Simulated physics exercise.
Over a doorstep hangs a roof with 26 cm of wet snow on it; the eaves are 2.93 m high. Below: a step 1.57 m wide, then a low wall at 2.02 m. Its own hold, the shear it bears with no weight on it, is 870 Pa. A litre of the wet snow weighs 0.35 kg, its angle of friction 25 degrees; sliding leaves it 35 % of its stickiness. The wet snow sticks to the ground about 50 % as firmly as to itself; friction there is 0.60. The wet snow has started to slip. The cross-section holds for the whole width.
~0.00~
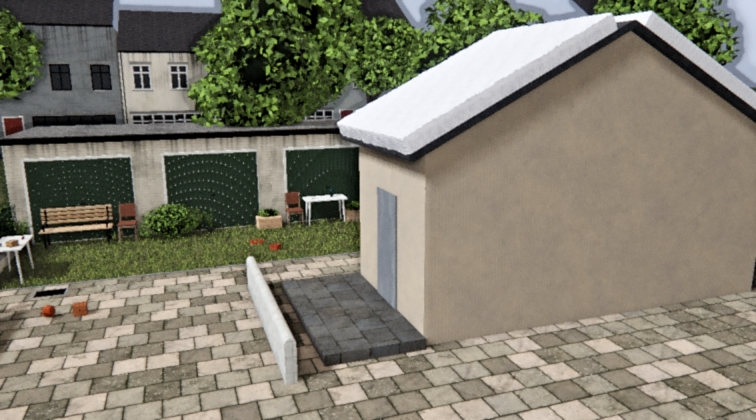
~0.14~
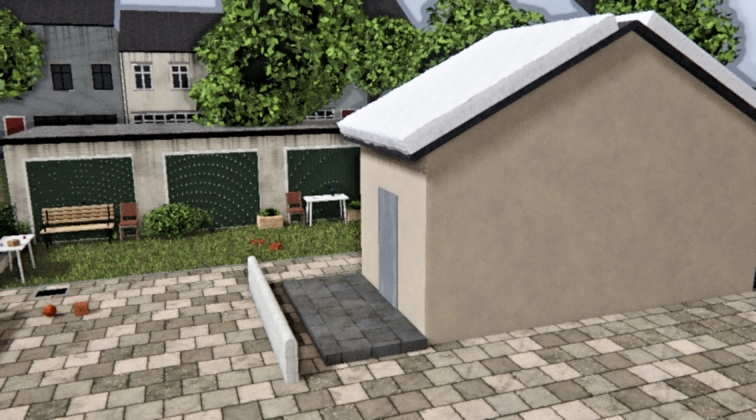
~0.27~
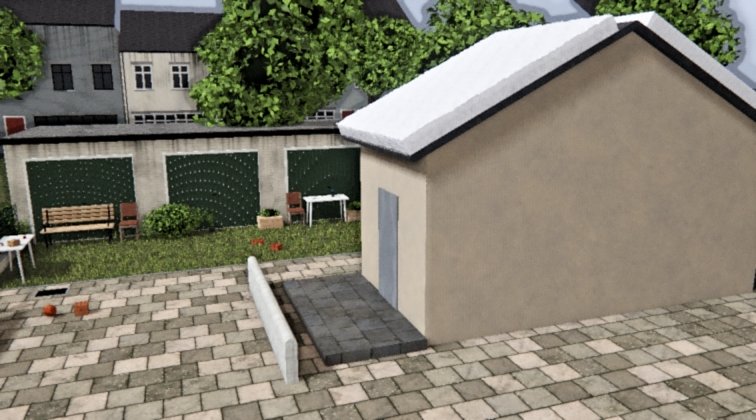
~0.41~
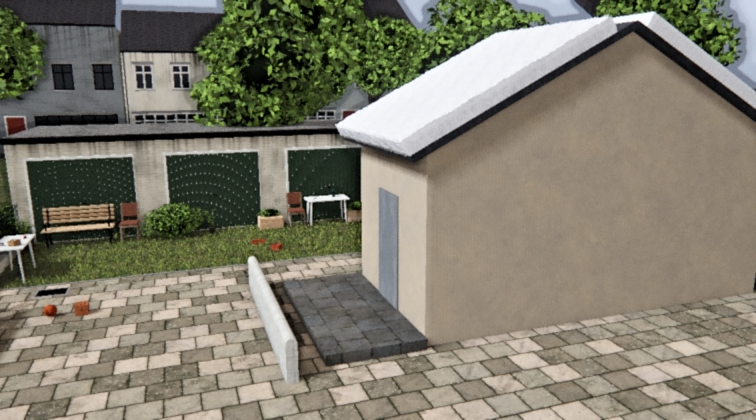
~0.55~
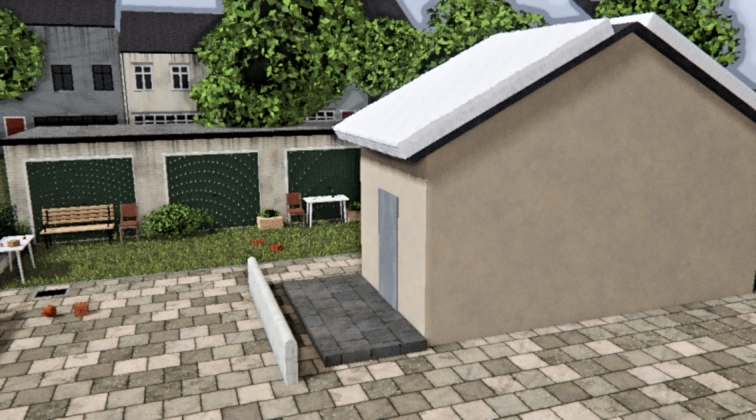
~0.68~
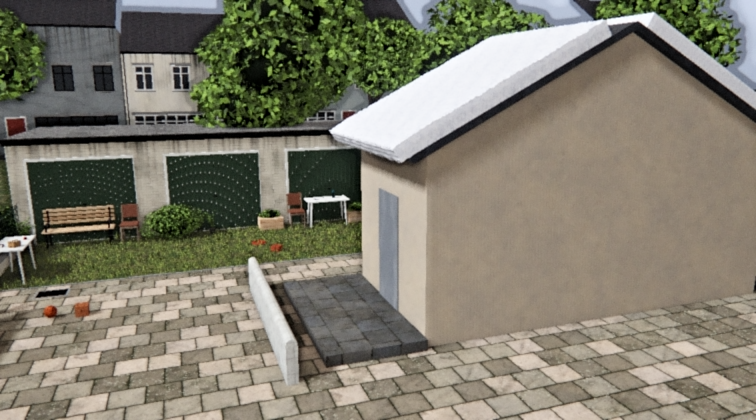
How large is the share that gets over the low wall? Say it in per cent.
Close to 20 per cent.
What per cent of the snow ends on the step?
About 45 %.
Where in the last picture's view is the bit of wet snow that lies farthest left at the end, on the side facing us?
Near (146, 398).
After 1.10 s, 94 % is still on the roof and 0 % is past the low wall.
After 1.60 s, 82 % is still on the roof and 0 % is past the low wall.
After 2.10 s, 58 % is still on the roof and 0 % is past the low wall.
After 2.60 s, 30 % is still on the roof and 0 % is past the low wall.
After 4.40 s, none is still on the roof and 20 % is past the low wall.
